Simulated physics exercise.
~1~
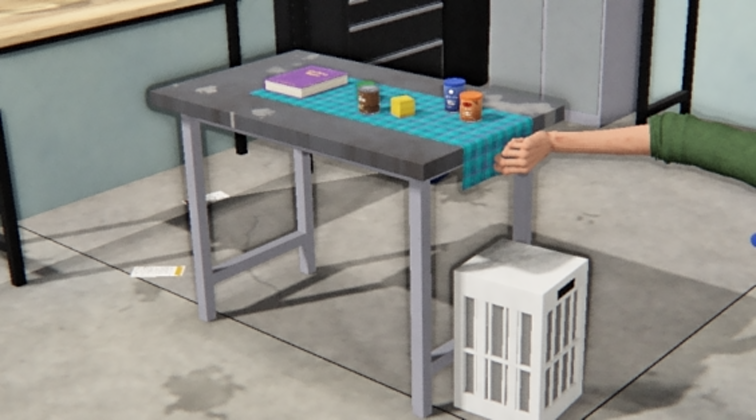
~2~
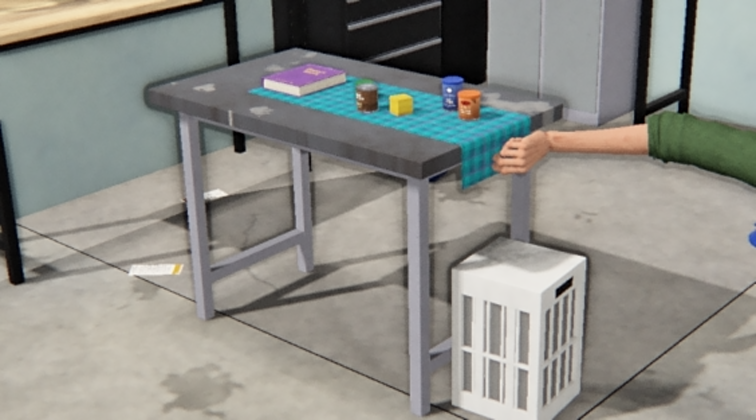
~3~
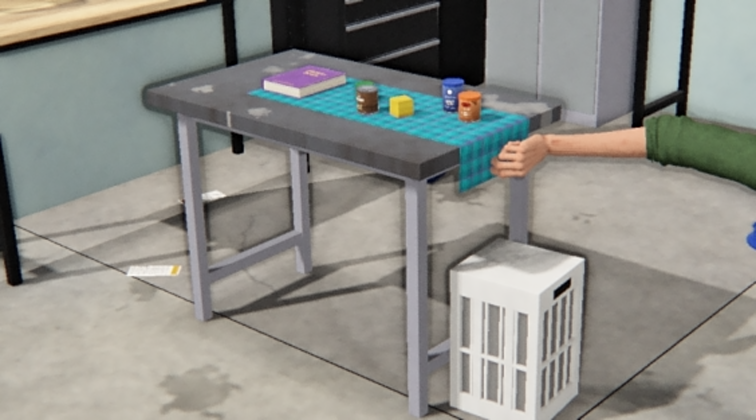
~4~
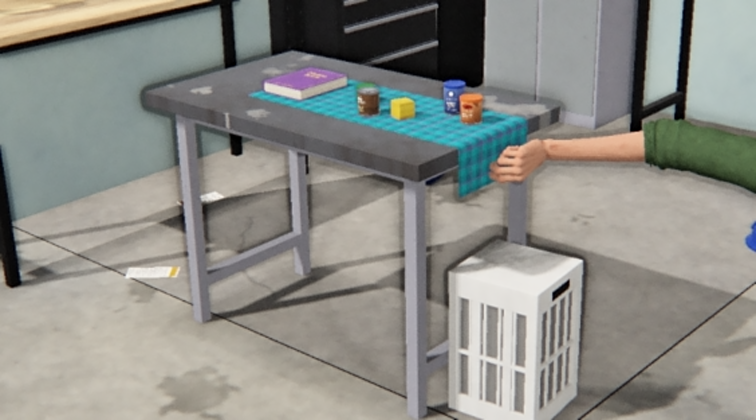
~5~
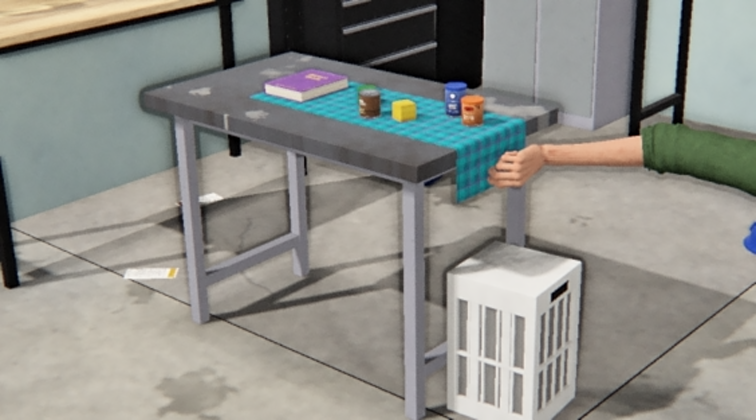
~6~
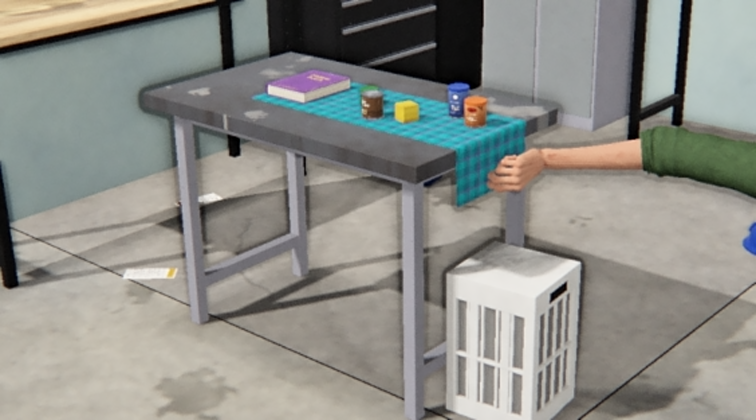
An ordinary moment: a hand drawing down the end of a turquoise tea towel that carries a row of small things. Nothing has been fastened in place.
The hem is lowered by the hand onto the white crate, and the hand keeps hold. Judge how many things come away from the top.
I'd say the tally of dropped things is a pair in the end.
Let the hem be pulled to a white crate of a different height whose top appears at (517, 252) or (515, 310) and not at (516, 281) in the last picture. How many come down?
In that event, 1 and 3.
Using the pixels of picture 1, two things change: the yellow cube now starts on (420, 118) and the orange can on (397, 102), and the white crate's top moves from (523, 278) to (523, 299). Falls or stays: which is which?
As for the yellow cube, it leaves the top; as for the orange can, it stays in place.
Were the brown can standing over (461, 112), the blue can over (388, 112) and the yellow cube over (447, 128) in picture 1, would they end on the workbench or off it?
Record - brown can lost; blue can retained; yellow cube lost.
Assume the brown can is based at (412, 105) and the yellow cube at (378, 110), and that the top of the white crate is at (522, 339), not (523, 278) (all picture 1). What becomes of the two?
In the end the brown can is no longer on top and the yellow cube is no longer on top.
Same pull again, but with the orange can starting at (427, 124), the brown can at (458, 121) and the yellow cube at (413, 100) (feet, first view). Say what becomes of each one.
Orange can: Gone off. Brown can: Gone off. Yellow cube: Still up.
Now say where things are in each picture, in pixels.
Hem (463, 190); orange can (471, 95); blue can (454, 81); yellow cube (403, 99); brown can (369, 88); green pot (366, 84); top of the crate (523, 278), in the first picture.
Hem (462, 190); orange can (469, 93), in the second picture.
Hem (459, 193); blue can (453, 81), in the third picture.
Hem (459, 198); yellow cube (403, 101); top of the crate (518, 279), in the fourth picture.
Hem (457, 203); brown can (370, 92), in the fifth picture.
Hem (457, 208); orange can (476, 100); blue can (459, 86); yellow cube (407, 104); brown can (372, 93); green pot (369, 88), in the sixth picture.
Soon after, hem near (492, 216); all still up.
Then, hem on the crate; orange can gone.
Further on, hem on the crate; orange can and blue can gone.
At rest, hem on the crate; orange can and blue can gone. The workbench loses two.
